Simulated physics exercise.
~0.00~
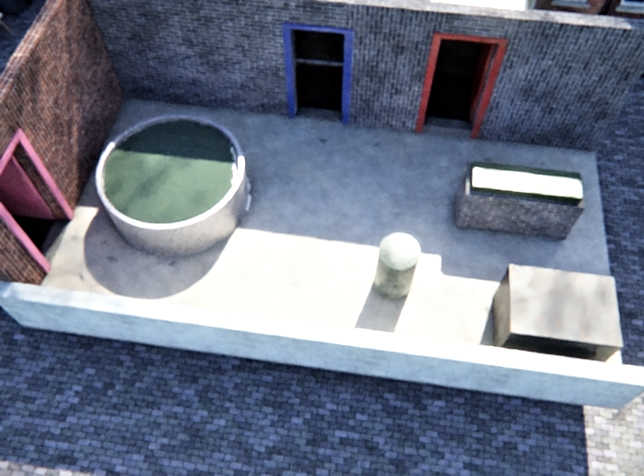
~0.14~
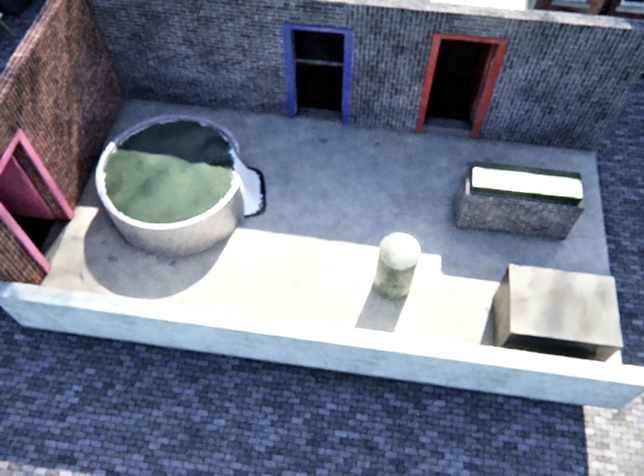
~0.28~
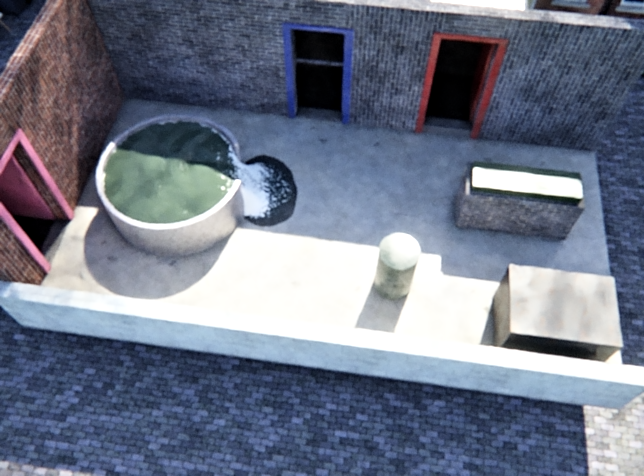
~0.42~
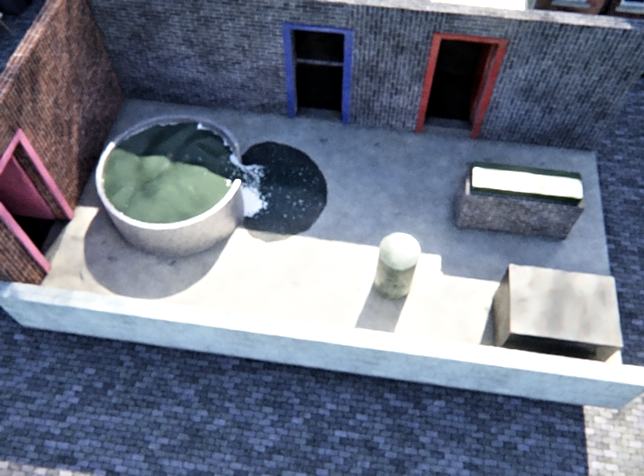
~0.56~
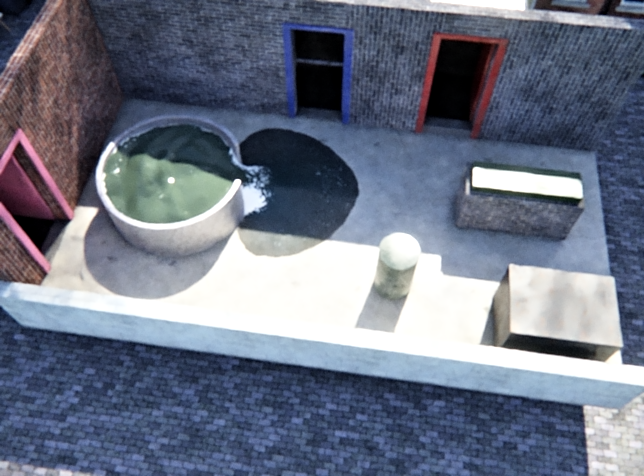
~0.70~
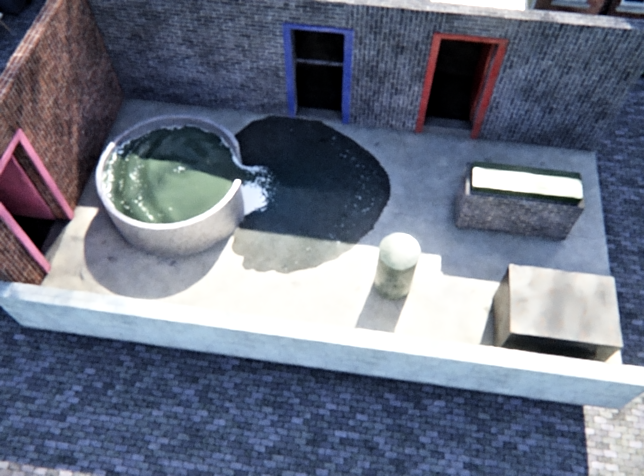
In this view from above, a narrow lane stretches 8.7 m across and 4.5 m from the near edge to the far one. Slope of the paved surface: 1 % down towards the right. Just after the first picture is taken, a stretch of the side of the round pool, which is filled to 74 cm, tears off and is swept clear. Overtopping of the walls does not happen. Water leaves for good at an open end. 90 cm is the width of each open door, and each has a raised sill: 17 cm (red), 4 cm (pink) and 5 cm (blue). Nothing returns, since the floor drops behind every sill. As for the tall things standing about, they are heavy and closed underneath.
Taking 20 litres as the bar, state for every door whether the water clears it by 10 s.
At the red door it falls short; at the pink door it falls short; at the blue door it clears the bar.
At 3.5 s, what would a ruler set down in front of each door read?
Red 9 cm, pink 0 cm, blue 10 cm.
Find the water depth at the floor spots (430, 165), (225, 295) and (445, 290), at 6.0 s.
Close to 5, 1 and 4 centimetres.
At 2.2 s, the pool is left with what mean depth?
About 45 cm.
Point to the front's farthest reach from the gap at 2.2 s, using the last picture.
Point: Roughly (573, 154).
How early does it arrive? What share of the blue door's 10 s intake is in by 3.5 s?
By that time, around 70 per cent.
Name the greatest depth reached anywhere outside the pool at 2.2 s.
I'd say near 28 centimetres.
After 1.4 s water covers 40 % of the floor and is deepest (36 cm) near (252, 195); red door 11 cm at the sill, 0 L in, pink door not reached, blue door 11 cm at the sill, 15 L in.
After 2.2 s water covers 55 % of the floor and is deepest (28 cm) near (252, 195); red door 14 cm at the sill, 0 L in, pink door not reached, blue door 9 cm at the sill, 67 L in.
After 3.5 s water covers 60 % of the floor and is deepest (23 cm) near (252, 195); red door 9 cm at the sill, 0 L in, pink door not reached, blue door 10 cm at the sill, 112 L in.
After 6.0 s water covers 65 % of the floor and is deepest (15 cm) near (252, 195); red door 7 cm at the sill, 0 L in, pink door not reached, blue door 8 cm at the sill, 148 L in.
After 10.0 s water covers 65 % of the floor and is deepest (8 cm) near (252, 195); red door 4 cm at the sill, 0 L in, pink door not reached, blue door 5 cm at the sill, 158 L in.
